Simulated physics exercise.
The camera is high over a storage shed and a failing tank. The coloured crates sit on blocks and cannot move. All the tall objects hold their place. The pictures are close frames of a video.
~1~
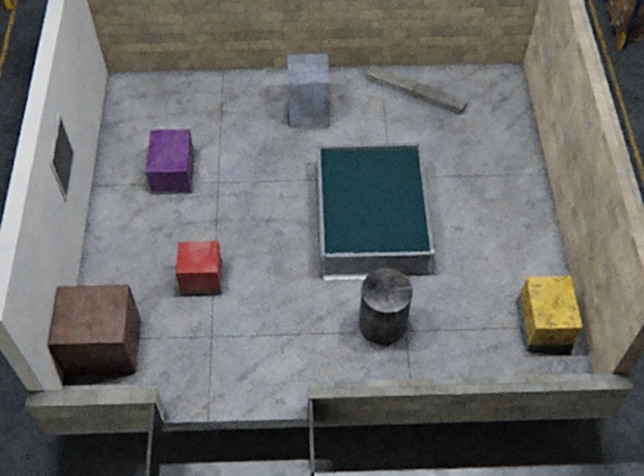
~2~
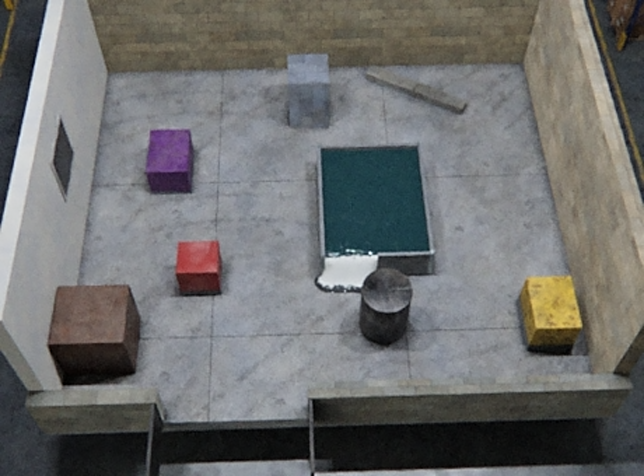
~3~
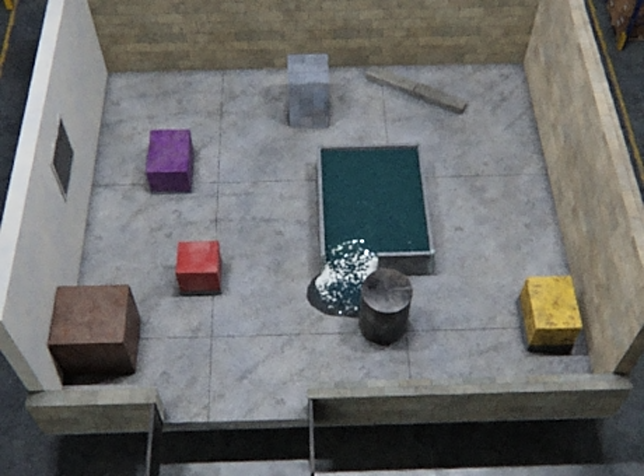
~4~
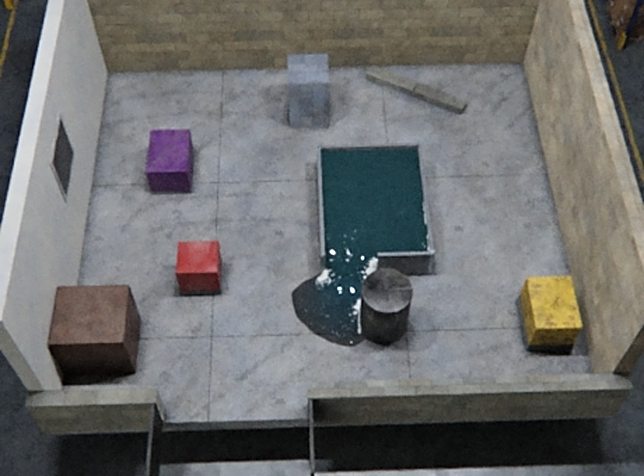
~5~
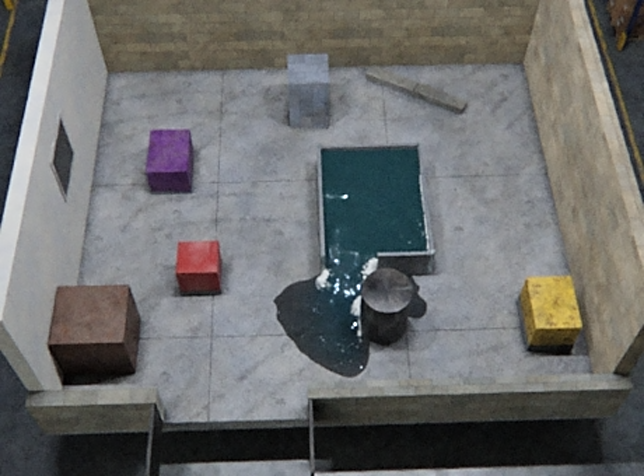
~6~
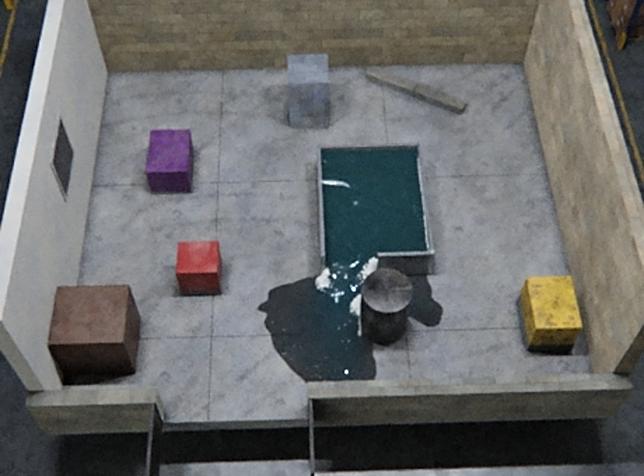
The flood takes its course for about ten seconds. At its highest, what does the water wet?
In the end: The yellow crate stays dry; the red crate stays dry; the purple crate stays dry.
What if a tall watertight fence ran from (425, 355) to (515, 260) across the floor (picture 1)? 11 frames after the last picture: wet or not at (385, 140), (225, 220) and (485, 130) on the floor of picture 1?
One after the other: Dry, not flooded, not flooded.
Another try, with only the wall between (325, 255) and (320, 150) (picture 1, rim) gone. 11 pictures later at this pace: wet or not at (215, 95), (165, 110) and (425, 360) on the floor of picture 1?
In that order: Awash, awash, free of water.
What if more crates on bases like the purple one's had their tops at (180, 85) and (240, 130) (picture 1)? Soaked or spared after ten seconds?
In that order: Escapes it, is spared.
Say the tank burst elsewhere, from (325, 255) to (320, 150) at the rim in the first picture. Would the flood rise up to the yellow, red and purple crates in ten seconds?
Then: The yellow one escapes it; the red one is wetted; the purple one is wetted.
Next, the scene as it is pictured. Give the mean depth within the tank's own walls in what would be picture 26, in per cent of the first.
I make it 48 per cent.
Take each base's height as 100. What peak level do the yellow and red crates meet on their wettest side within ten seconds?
About 60 and 50 per cent.
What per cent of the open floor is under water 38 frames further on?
Close to 35 %.
A moment on, water covers 10 % of the floor; the yellow crate not reached, the red crate not reached, the purple crate not reached.
Next, water covers 20 % of the floor; the yellow crate water round its plinth, the red crate water round its plinth, the purple crate not reached.
Then, water covers 30 % of the floor; the yellow crate water round its plinth, the red crate water round its plinth, the purple crate not reached.
Later, water covers 35 % of the floor; the yellow crate water round its plinth, the red crate water round its plinth, the purple crate not reached.
In the end, water covers 55 % of the floor; the yellow crate stayed above the water, the red crate stayed above the water, the purple crate stayed above the water.
